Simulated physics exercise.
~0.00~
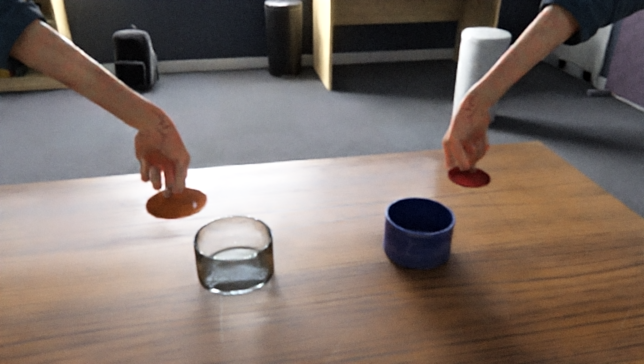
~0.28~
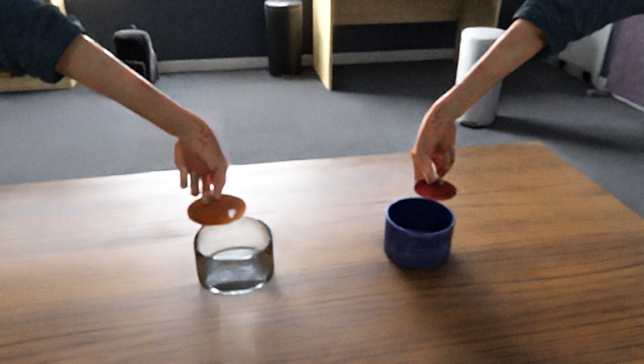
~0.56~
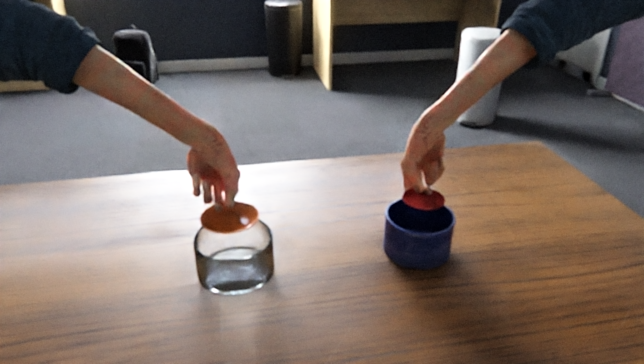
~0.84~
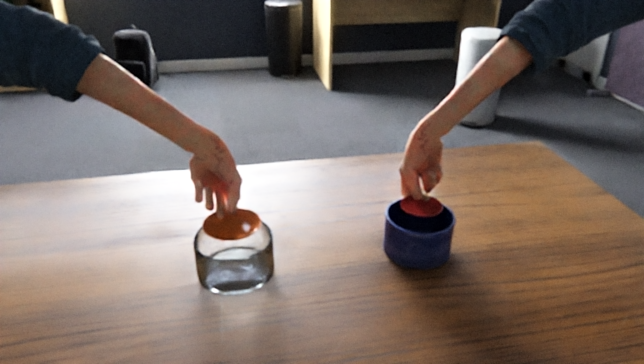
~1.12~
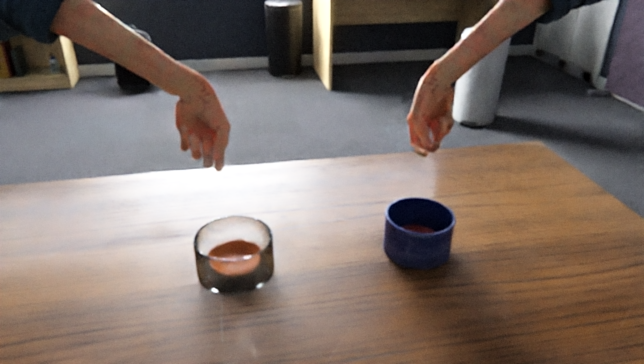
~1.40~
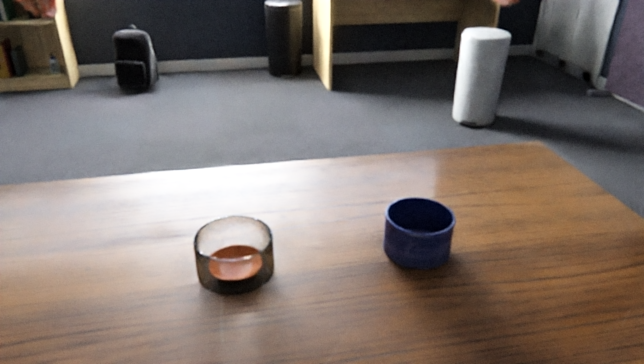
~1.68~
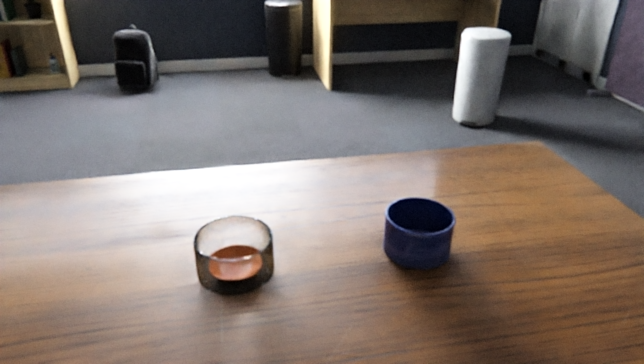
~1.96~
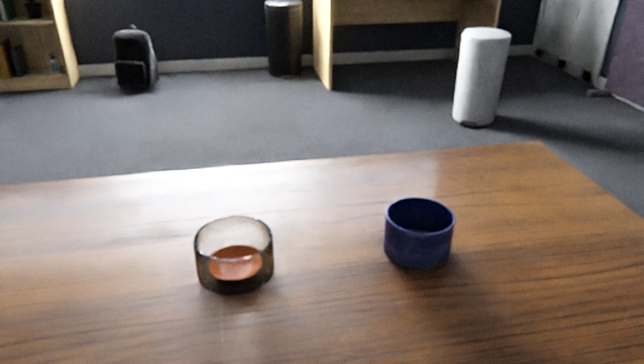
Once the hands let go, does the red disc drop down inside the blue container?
Yes, the red disc slips past the rim and drops inside the blue container, where its walls hide it from view.
